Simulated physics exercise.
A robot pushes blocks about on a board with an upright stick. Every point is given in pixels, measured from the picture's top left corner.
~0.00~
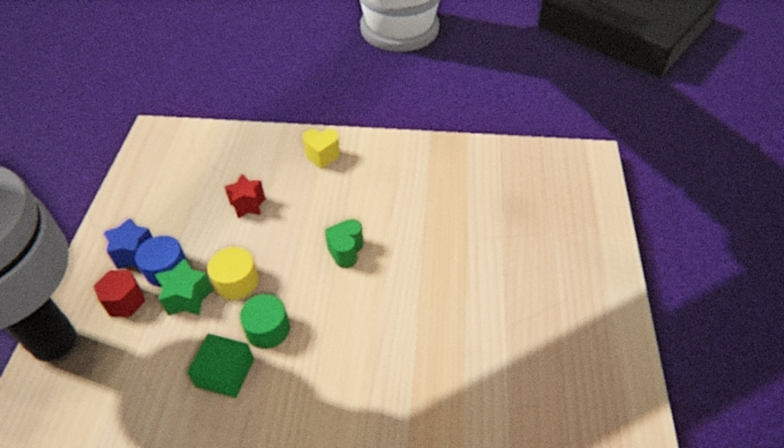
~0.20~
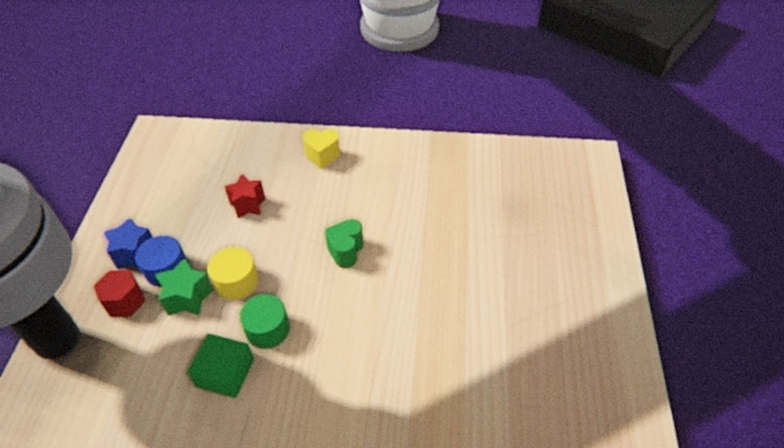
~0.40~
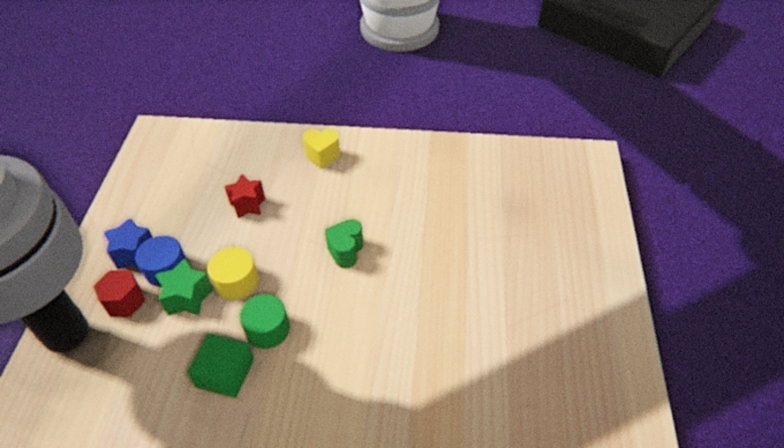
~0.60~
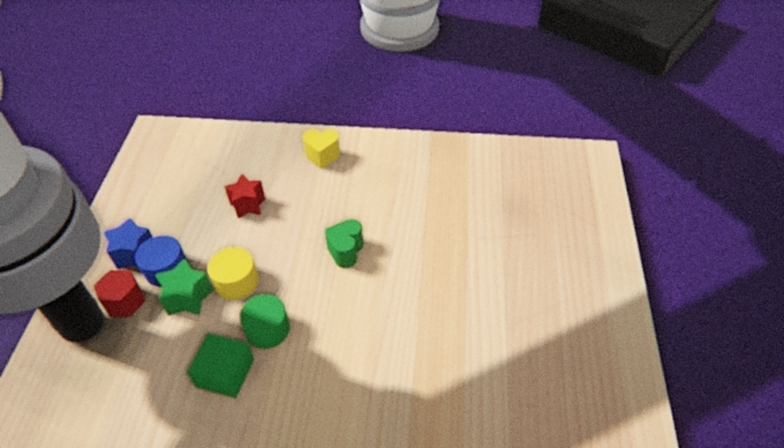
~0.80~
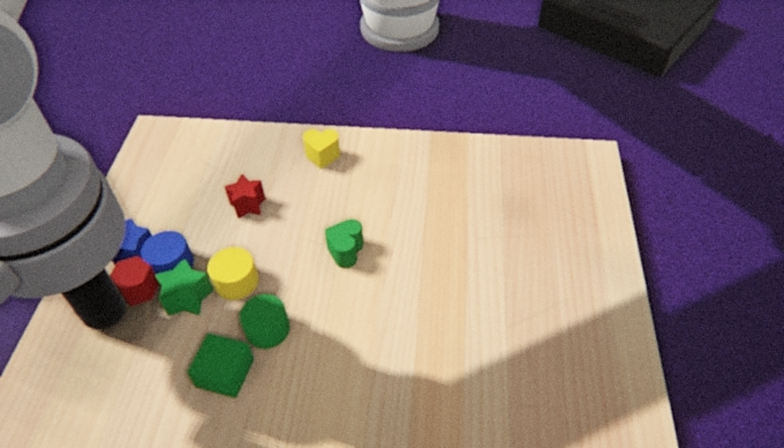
A grey robot arm with a black stick eased in from the left edge of the wooden board, then nudged the red six-sided block slightly right and upward, and the blue cylinder beside it shifted a little.
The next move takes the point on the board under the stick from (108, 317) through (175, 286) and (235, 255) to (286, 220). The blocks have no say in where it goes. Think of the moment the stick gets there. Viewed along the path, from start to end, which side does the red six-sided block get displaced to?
It shifts leftward.
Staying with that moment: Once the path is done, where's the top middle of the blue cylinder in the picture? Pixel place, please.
The middle of its top is at (212, 181).
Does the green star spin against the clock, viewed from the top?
It seems not.
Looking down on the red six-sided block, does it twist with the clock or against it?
The twist is anticlockwise.
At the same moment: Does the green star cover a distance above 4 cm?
Yes - that is the case.
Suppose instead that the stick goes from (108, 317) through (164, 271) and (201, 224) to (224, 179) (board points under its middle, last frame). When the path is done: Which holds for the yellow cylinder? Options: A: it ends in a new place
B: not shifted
B (not shifted)
On the path given first. One third of the way, stick (173, 280); red six-sided block (188, 238), turned 25° anticlockwise; blue cylinder (204, 209); green star (203, 277), turned 35° clockwise; yellow cylinder (244, 263).
Two thirds of the way, stick (234, 249); red six-sided block (221, 210), turned 65° anticlockwise; blue cylinder (214, 184); green star (240, 266), turned 80° clockwise; yellow cylinder (288, 266).
At the end, stick (285, 215); red six-sided block (224, 206), turned 80° anticlockwise; blue cylinder (212, 181); green star (240, 266), turned 80° clockwise; yellow cylinder (288, 266).
